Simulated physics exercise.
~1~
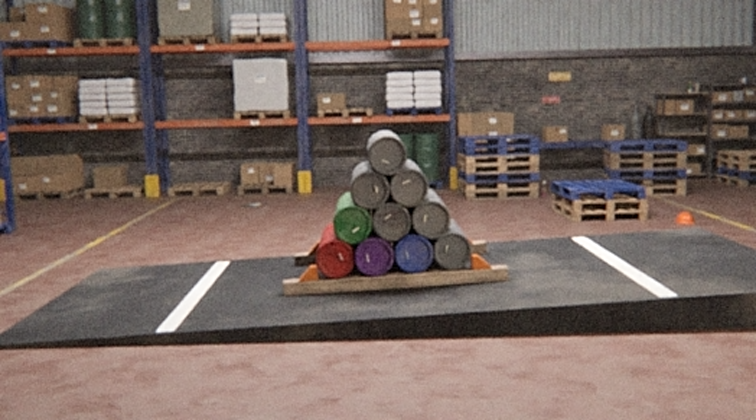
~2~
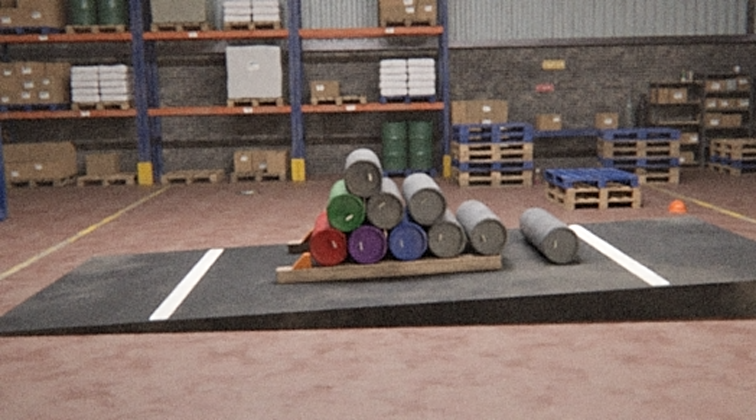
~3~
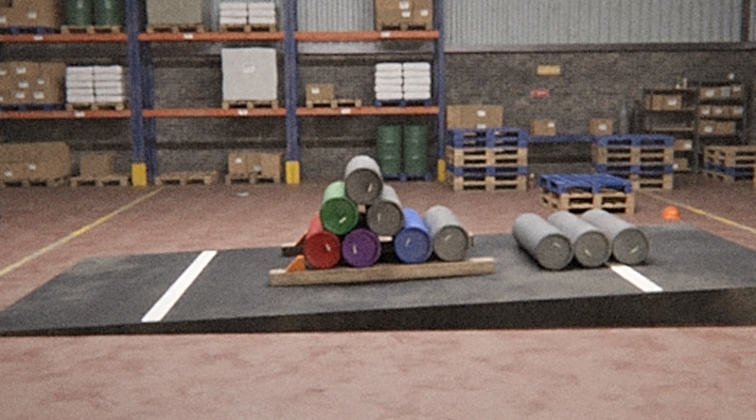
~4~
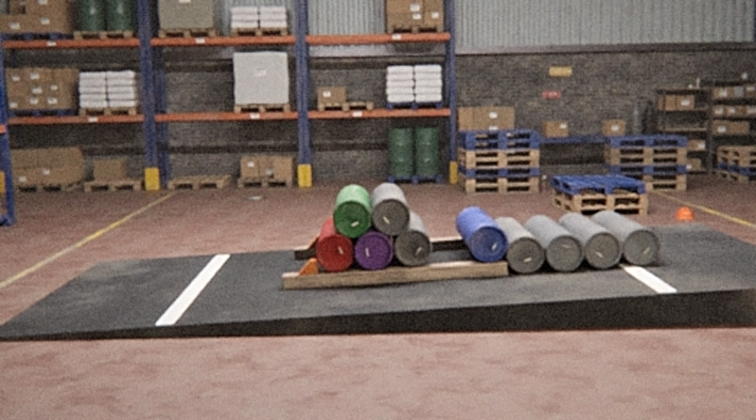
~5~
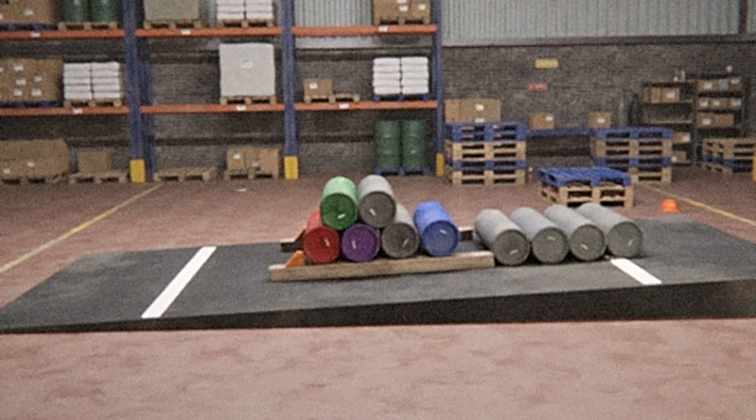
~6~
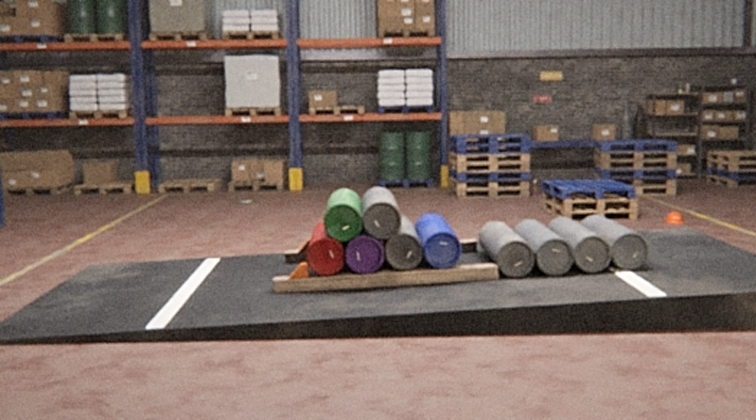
Ten gas cylinders, most of them grey with one green, one red, one purple and one blue, sit in a pyramid on wooden bearers over a dark sloping pad in a warehouse, seen from the front by a slightly swaying camera. The right side gives way, and grey cylinders roll off to the right, gathering near the right white line. The blue one rolls right to the end of the bearers, then drifts back left. It settles beside a grey one, with red and purple still at the left, green and a grey on top, and four greys lying apart at the right.
